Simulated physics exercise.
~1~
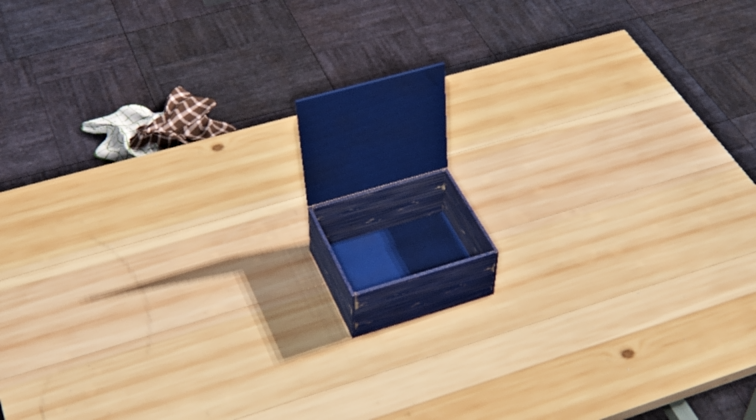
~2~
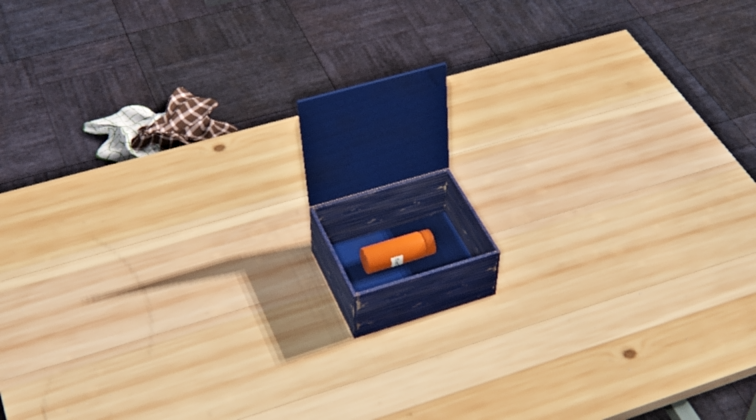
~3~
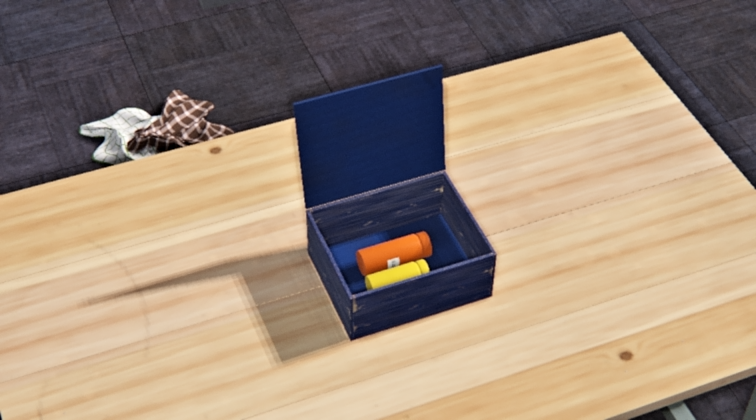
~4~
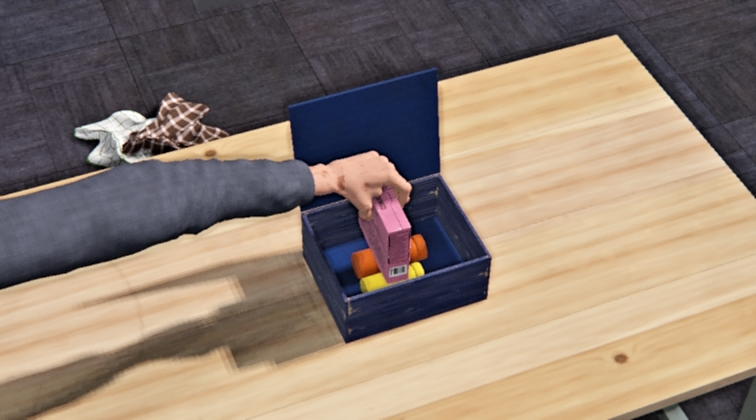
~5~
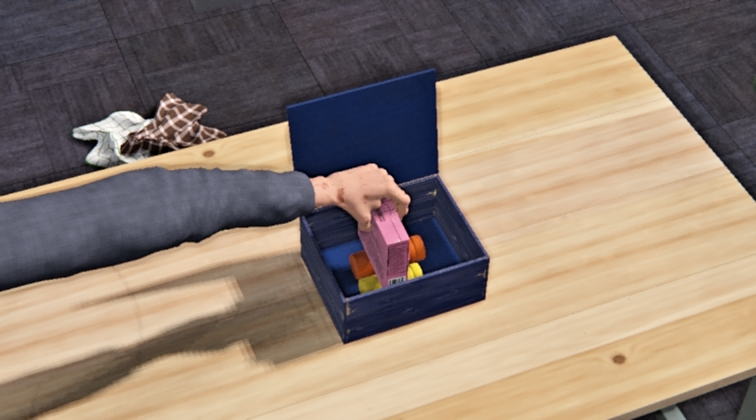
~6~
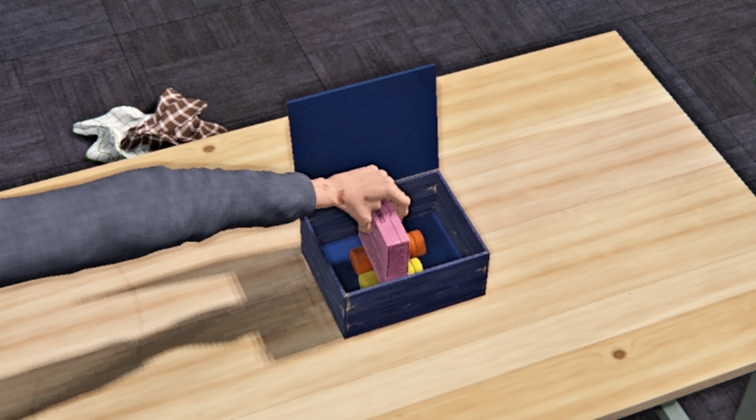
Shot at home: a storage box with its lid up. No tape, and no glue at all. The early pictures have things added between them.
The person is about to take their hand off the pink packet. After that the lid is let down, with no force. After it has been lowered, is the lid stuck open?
Yes.
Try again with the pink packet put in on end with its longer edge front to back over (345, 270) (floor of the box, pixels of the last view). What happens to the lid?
Then the box lid hangs open.
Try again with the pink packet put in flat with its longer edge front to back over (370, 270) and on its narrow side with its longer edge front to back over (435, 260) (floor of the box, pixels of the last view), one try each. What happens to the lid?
Case one: Lid down; case two: Lid left up.
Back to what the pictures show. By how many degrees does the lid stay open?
Near 50°.
Then, 1.10 s past the last view, lid starting down; pink packet rocked 4° from its first pose near (385, 244).
Then, 1.50 s past the last view, lid 66° above the rim; pink packet rocked 4° from its first pose near (385, 244).
Finally, lid 50° above the rim; left askew, pink packet; the other 2 still in place. Final places as the last picture's camera would see them, pink packet near (385, 244).
